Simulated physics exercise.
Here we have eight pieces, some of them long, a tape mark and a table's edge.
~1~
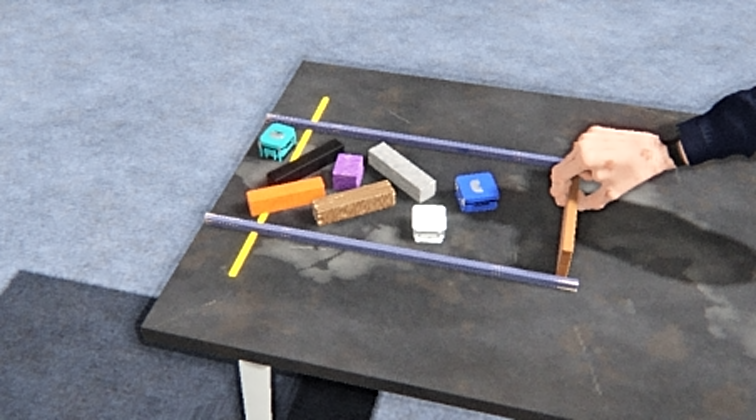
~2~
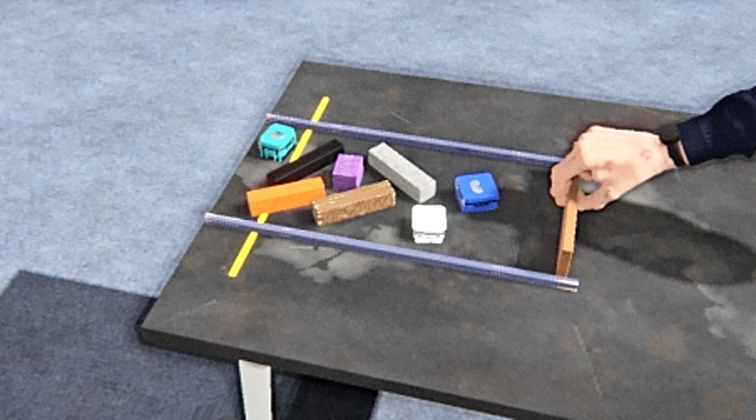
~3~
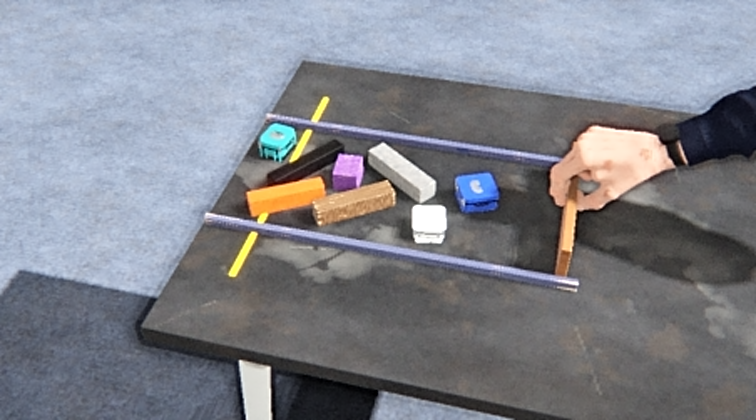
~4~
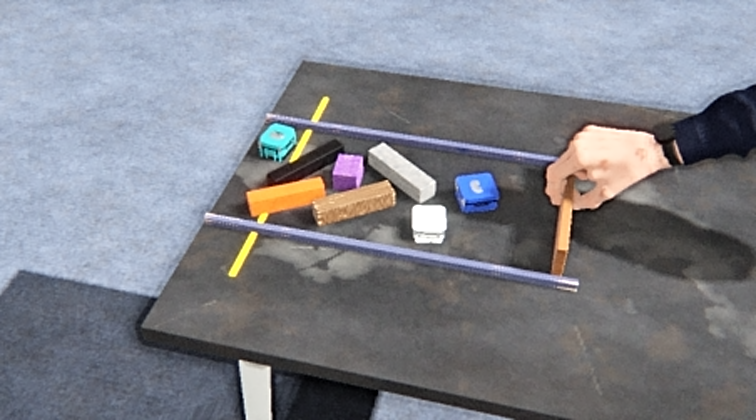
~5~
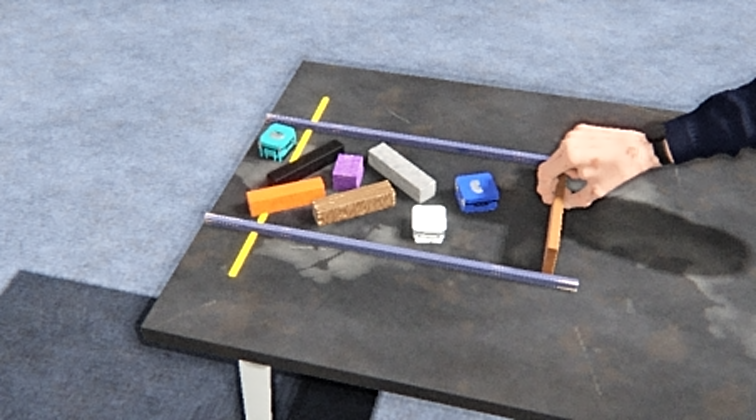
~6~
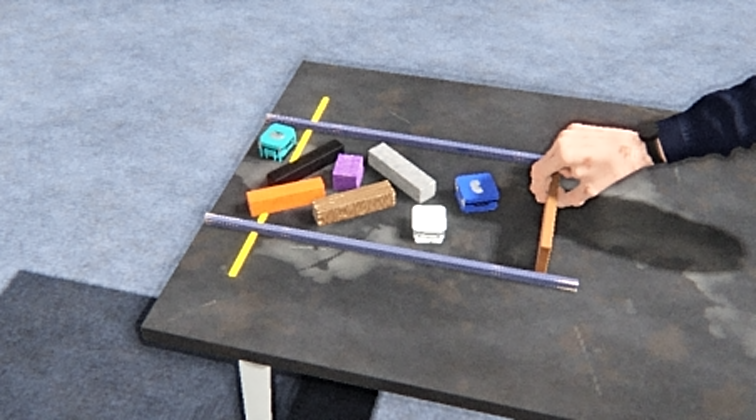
A hand in a dark sleeve holds a small orange-brown board upright at the right of a dark tabletop, seen from above at an angle over grey carpet. Between two bluish rails lie a turquoise case, black, orange, brown and grey bars, a purple block, and white and blue cases, with yellow tape at left. The hand stays nearly still, then slides the board slightly left, touching nothing, while the pieces and camera remain still.
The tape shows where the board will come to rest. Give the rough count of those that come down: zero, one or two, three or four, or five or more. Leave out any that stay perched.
Here the number that fall off is three or four.
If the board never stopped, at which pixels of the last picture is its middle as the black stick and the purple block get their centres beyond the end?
Its middle is around (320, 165) and around (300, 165).
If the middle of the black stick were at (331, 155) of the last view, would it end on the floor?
The black stick falls.
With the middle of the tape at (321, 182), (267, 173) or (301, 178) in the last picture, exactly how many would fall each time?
In that order 1, 6 and 2.
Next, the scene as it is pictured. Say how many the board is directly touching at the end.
It touches 2.
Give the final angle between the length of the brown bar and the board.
Near 25 degrees.
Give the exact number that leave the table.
It comes to 4.
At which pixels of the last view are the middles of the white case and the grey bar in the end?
Near (256, 196) and (258, 140).
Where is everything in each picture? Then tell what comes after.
In the first picture, turquoise case (278, 143); orange bar (286, 196); black stick (307, 165); board (570, 207); tape (285, 175).
In the second picture, orange bar (286, 197); blue case (477, 194).
In the third picture, black stick (307, 165); board (570, 207).
In the fourth picture, turquoise case (278, 143); white case (429, 225).
In the fifth picture, orange bar (286, 197); grey bar (401, 172).
In the sixth picture, turquoise case (278, 143); orange bar (286, 197); black stick (307, 165); board (551, 204); tape (285, 175).
Soon after, none off yet; turquoise case at rest near (278, 143); orange bar at rest near (286, 197); black stick at rest near (307, 165).
At rest, the number that fall off is three or four; fallen, purple block, black stick, orange bar and turquoise case.
